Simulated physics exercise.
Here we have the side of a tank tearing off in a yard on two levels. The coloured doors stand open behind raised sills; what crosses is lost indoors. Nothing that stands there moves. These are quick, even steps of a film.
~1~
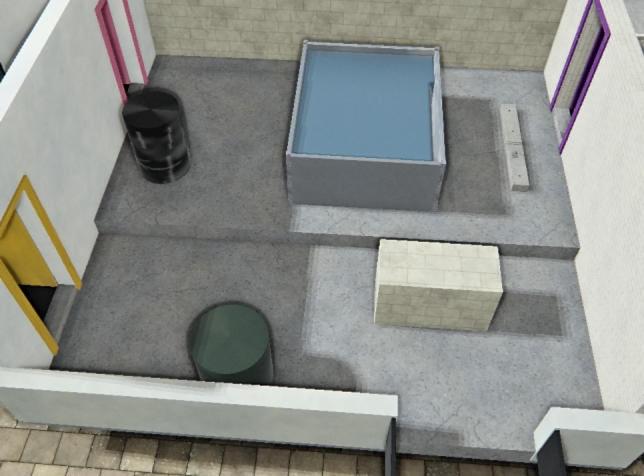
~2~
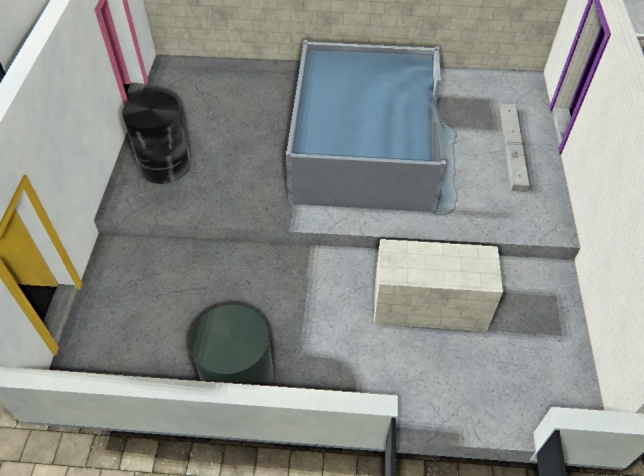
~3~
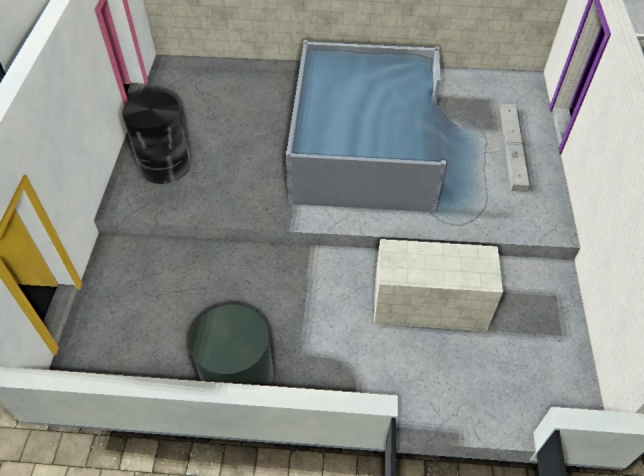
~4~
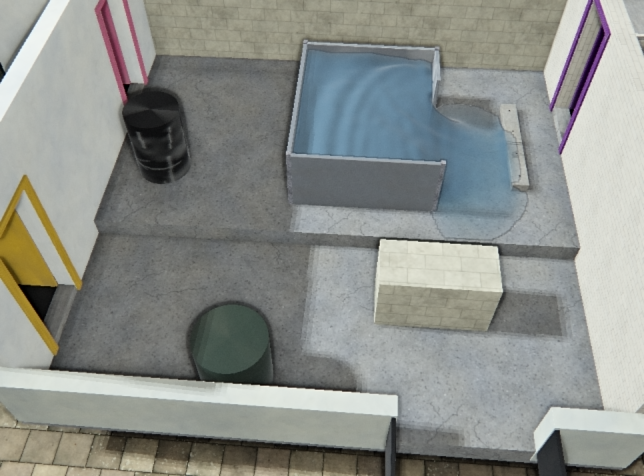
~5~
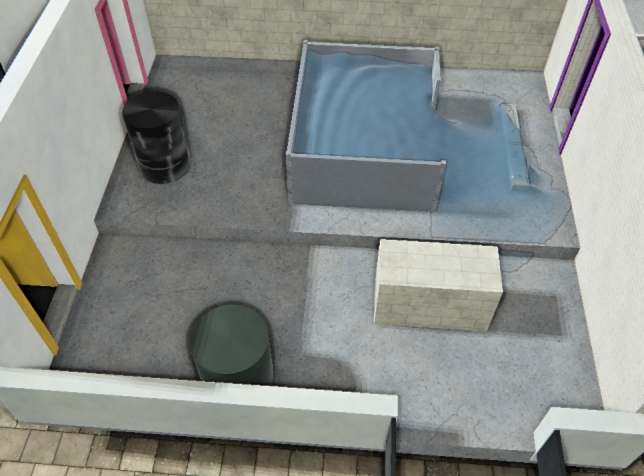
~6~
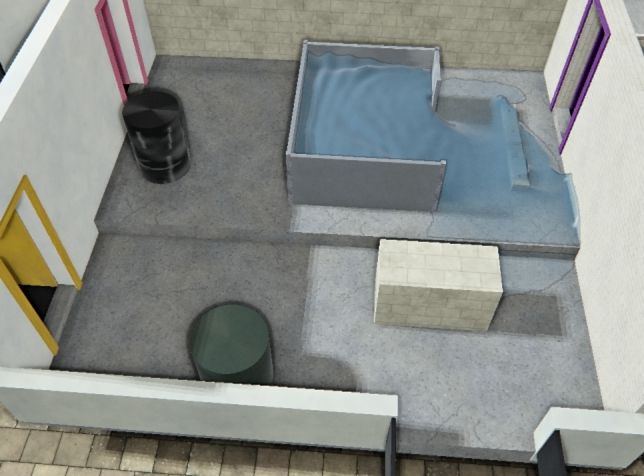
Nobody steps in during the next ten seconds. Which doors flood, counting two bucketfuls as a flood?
One by one: The purple door lets in a lot; the pink door lets in a lot; the yellow door admits no more than that.
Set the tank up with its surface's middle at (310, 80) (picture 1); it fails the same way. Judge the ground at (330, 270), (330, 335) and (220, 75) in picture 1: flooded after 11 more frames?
In that order: Clear, clear, not flooded.
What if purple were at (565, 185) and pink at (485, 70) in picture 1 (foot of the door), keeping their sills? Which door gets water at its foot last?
That is the yellow-painted one.
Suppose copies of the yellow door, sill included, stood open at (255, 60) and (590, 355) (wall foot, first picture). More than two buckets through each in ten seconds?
In that order: Holds, is over.
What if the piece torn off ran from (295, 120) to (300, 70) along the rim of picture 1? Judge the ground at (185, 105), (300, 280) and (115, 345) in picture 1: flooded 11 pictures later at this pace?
In that order: Wet, clear, wet.
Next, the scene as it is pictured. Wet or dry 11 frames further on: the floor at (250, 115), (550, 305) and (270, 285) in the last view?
One after the other: No water, covered, free of water.
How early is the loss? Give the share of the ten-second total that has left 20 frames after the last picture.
I make it 30 per cent.
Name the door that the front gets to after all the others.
Last comes the door marked yellow.
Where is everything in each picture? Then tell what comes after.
In the first picture, still water in the water tank at (368, 102).
In the second picture, water pours out at (432, 153) and has run to (444, 126).
In the third picture, the front is at (465, 124), out from the gap at (432, 153).
In the fourth picture, the front is at (494, 118), out from the gap at (432, 155).
In the fifth picture, water pours out at (432, 156) and has run to (563, 210).
In the sixth picture, water pours out at (432, 155) and has run to (579, 246).
A moment on, water covers 25 % of the floor; the purple door over two buckets in, the pink door not reached, the yellow door not reached.
Next, water covers 30 % of the floor; the purple door far over two buckets in, the pink door not reached, the yellow door not reached.
Then, water covers 45 % of the floor; the purple door far over two buckets in, the pink door not reached, the yellow door not reached.
Later, water covers 70 % of the floor; the purple door far over two buckets in, the pink door over two buckets in, the yellow door not reached.
In the end, water covers 85 % of the floor; the purple door far over two buckets in, the pink door far over two buckets in, the yellow door wet at the sill, nothing in.
